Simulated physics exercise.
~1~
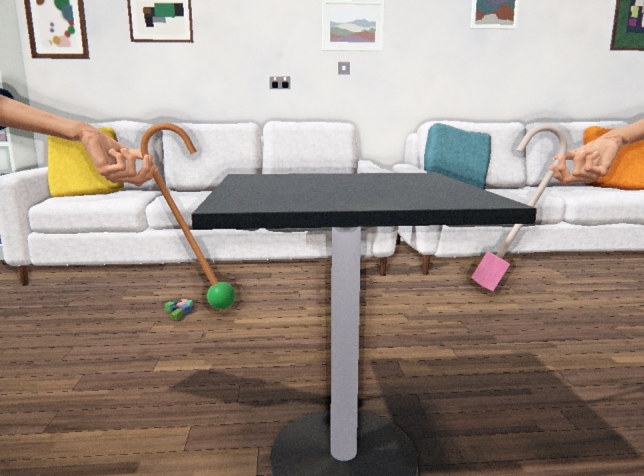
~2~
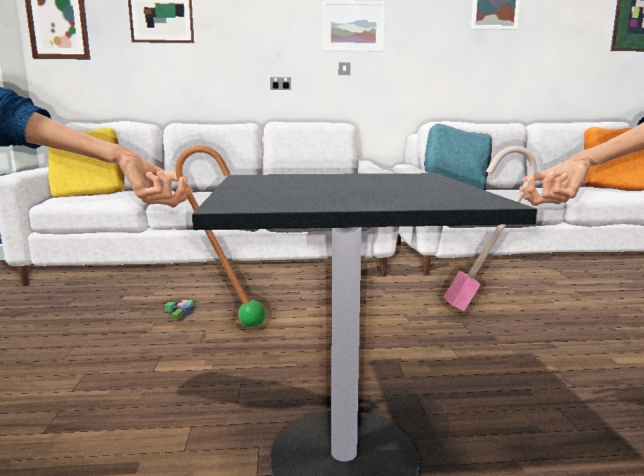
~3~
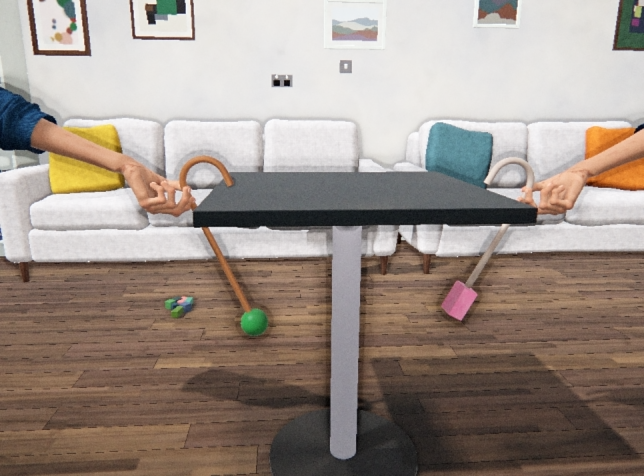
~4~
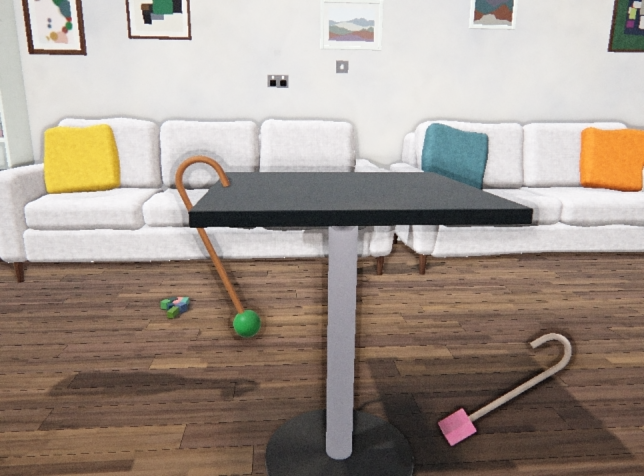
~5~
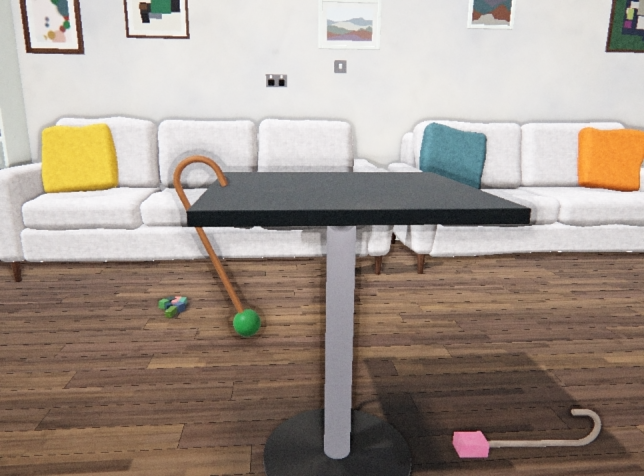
In a living room, two hands hook canes on a table's edges and let go, the green-tipped one hanging, the pink-tipped one falling.
